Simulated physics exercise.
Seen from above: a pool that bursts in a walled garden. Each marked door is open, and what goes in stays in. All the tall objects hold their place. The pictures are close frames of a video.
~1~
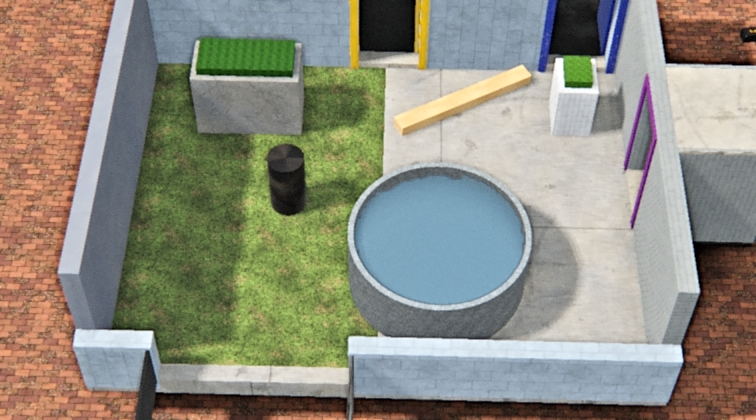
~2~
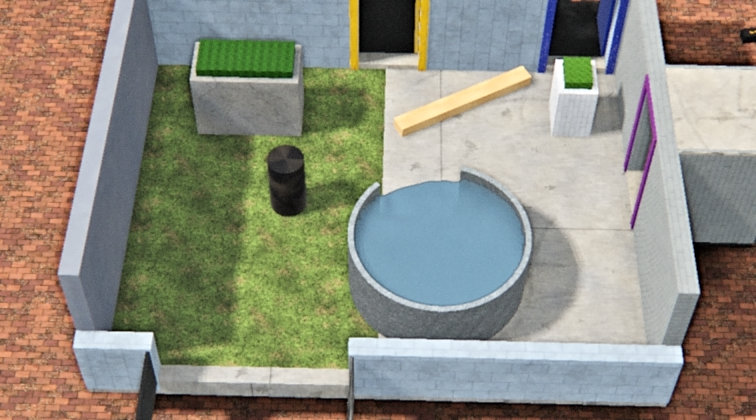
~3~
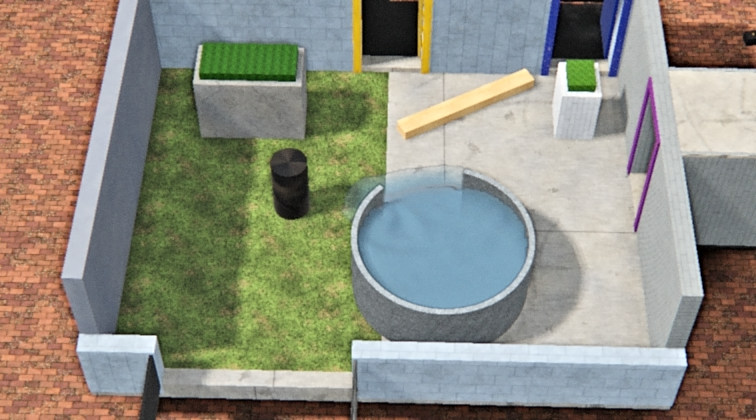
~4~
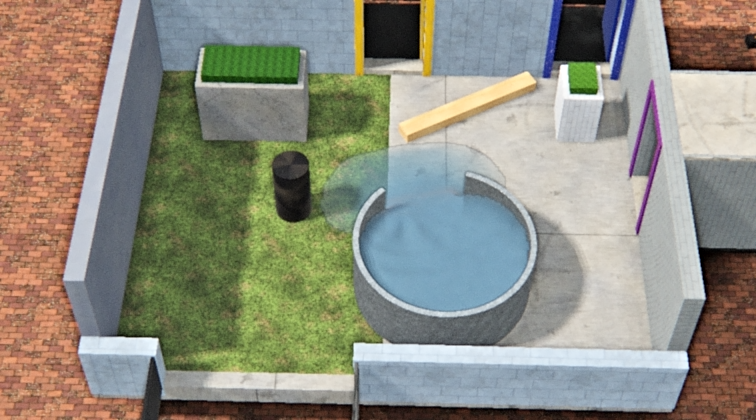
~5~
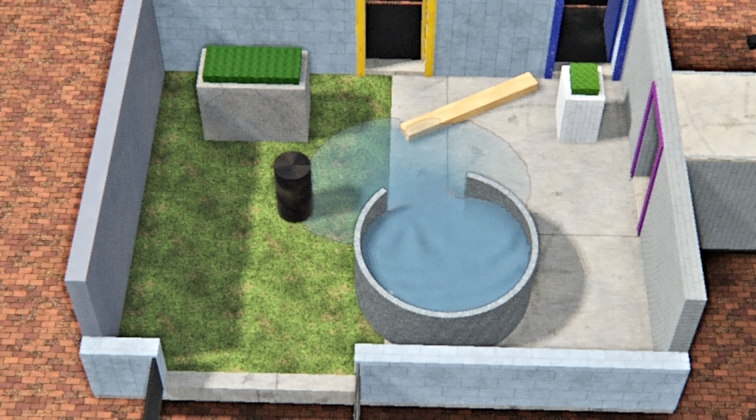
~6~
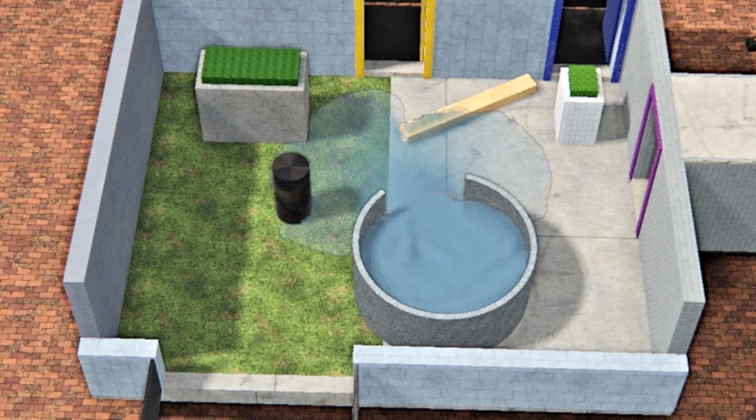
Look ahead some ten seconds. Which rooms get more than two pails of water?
One by one: The purple door holds within the limit; the yellow door floods; the blue door floods.
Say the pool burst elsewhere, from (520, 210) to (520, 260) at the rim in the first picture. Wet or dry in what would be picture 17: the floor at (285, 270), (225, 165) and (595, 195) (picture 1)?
In turn: Free of water, dry, wet.
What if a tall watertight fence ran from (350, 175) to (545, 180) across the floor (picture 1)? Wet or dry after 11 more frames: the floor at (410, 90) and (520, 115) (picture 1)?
One after the other: Free of water, no water.
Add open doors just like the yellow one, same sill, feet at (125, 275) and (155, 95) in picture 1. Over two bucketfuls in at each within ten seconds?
One after the other: Lets less in, goes over.
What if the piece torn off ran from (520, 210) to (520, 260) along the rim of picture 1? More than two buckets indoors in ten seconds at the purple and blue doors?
One by one: The purple door is over; the blue door takes more.
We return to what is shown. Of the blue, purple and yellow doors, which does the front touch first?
The door marked yellow.
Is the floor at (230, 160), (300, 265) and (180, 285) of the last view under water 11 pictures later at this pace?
As listed: Awash, flooded, clear.
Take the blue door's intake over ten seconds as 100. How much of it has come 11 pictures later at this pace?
Close to 15 %.
A moment on, water covers 35 % of the floor; the purple door not reached, the yellow door under two buckets in, the blue door wet at the sill, nothing in.
Next, water covers 50 % of the floor; the purple door not reached, the yellow door far over two buckets in, the blue door under two buckets in.
Then, water covers 70 % of the floor; the purple door wet at the sill, nothing in, the yellow door far over two buckets in, the blue door over two buckets in.
Later, water covers 90 % of the floor; the purple door under two buckets in, the yellow door far over two buckets in, the blue door far over two buckets in.
In the end, water covers 95 % of the floor; the purple door under two buckets in, the yellow door far over two buckets in, the blue door far over two buckets in.
